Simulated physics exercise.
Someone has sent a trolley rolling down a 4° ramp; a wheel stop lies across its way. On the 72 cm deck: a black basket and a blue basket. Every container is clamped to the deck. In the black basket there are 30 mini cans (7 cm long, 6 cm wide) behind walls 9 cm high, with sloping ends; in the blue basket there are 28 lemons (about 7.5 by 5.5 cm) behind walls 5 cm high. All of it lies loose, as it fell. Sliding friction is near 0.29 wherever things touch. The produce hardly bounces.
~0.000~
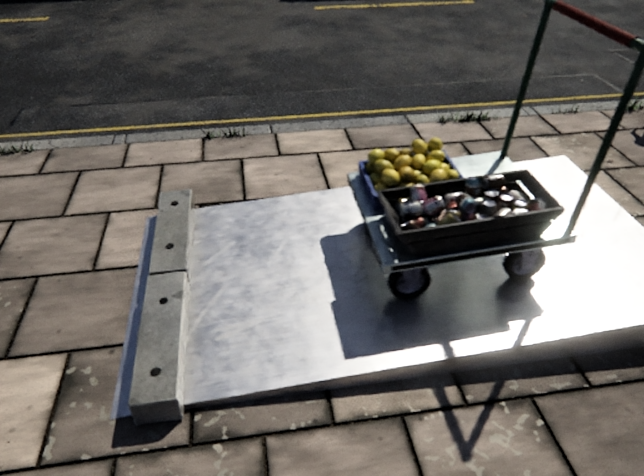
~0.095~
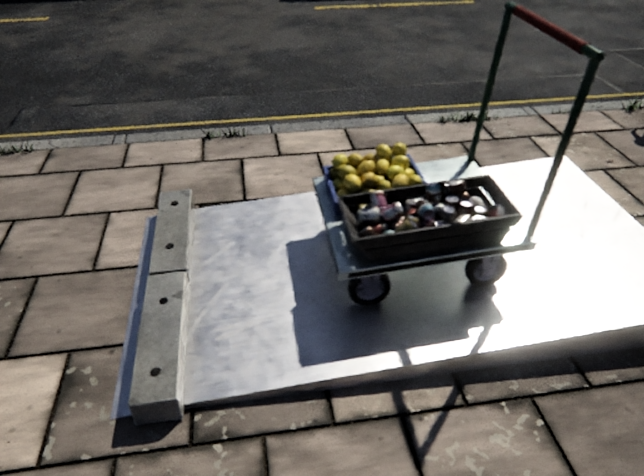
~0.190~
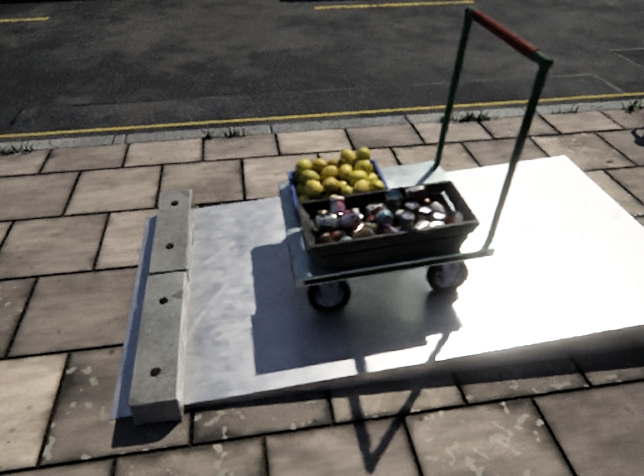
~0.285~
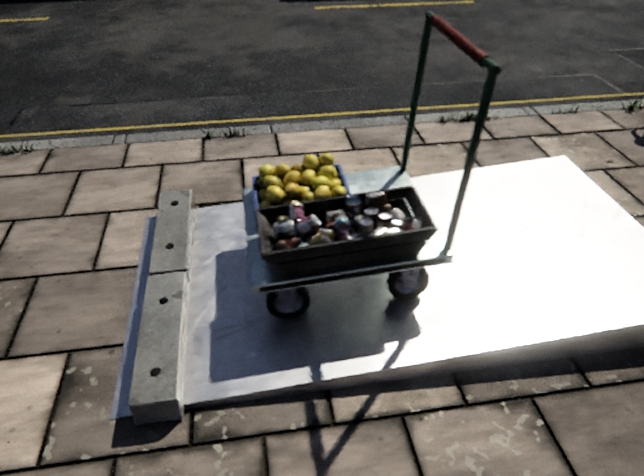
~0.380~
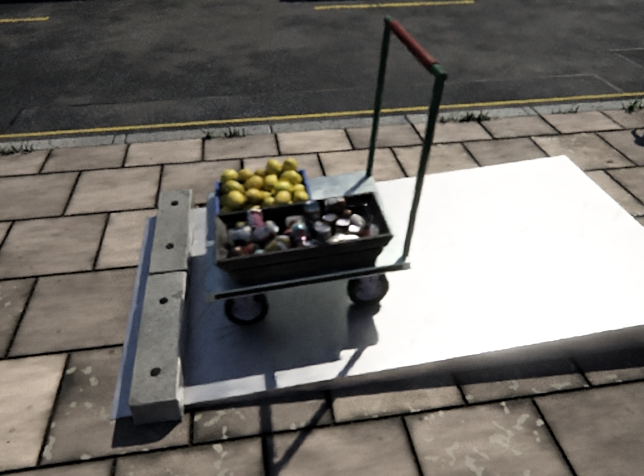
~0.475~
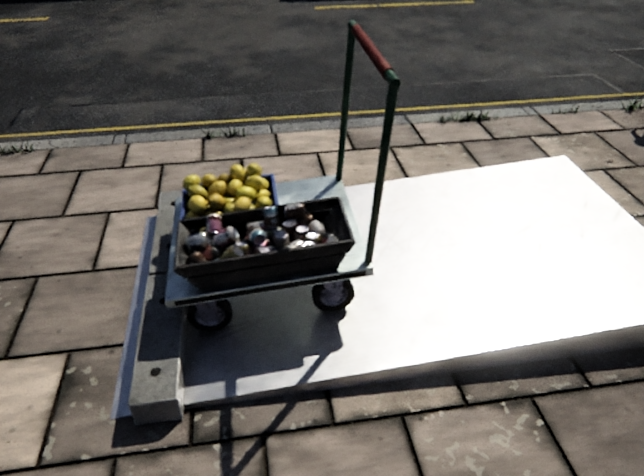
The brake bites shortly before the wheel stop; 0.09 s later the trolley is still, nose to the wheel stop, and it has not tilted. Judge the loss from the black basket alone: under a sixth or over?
Less than a sixth of the mini cans leave the black basket.
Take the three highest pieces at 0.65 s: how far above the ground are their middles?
Some 42 cm up.
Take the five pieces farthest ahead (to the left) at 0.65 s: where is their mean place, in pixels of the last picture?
Near (153, 214).
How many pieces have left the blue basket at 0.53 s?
About: Blue basket 1.
After 0.53 s, the black basket has all 30 and the blue basket is down by 1 of 28.
After 0.65 s, the black basket is down by 1 of 30 and the blue basket is down by 4 of 28.
After 0.88 s, the black basket is down by 2 of 30 and the blue basket is down by 8 of 28.
When it is over (at 1.38 s), the black basket is down by 2 of 30 and the blue basket is down by 10 of 28. Asked share, 2 of 30, 7 per cent.
